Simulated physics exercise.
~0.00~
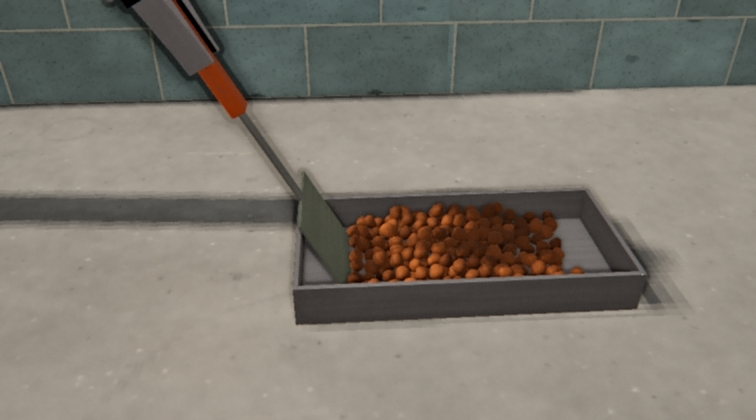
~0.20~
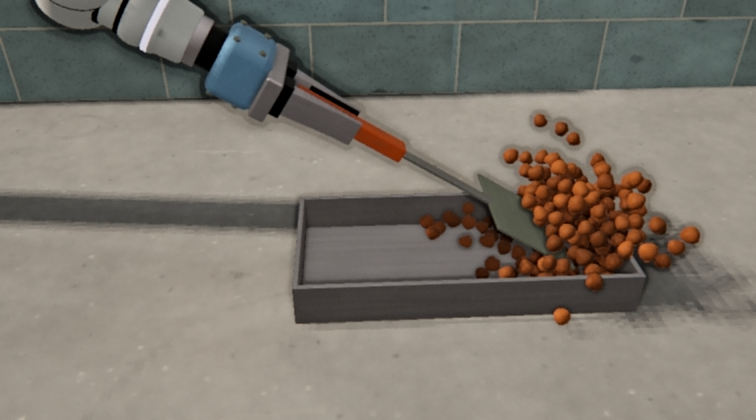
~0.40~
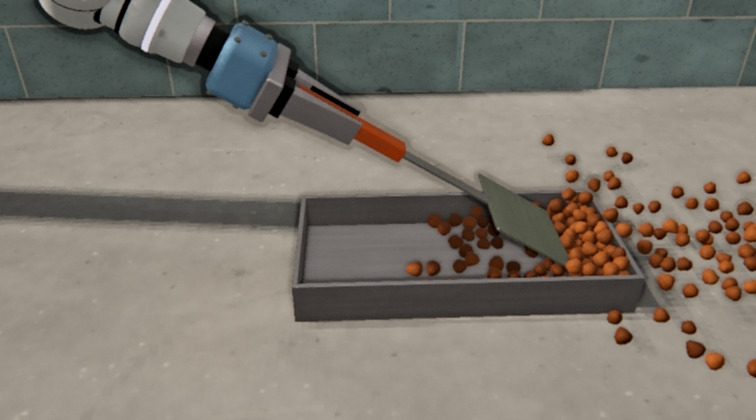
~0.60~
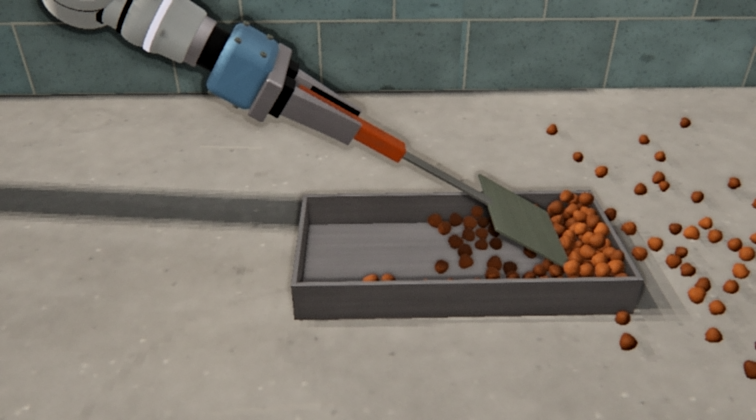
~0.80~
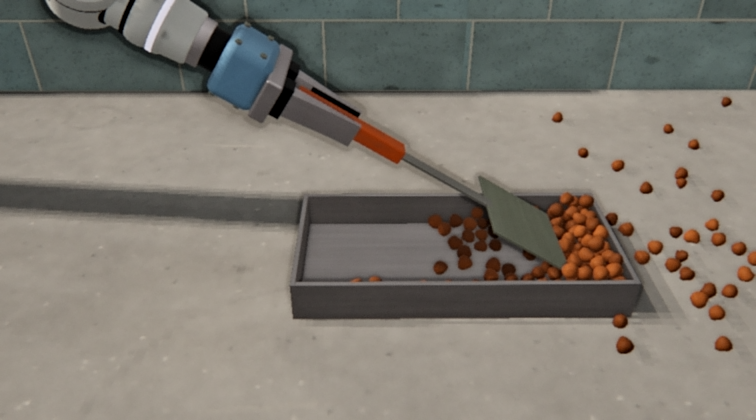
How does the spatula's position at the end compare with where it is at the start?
At the start the spatula is at the left end of the trough. By the end it is well to the right and slightly lower in view, beside the nuts piled at the trough's right end.
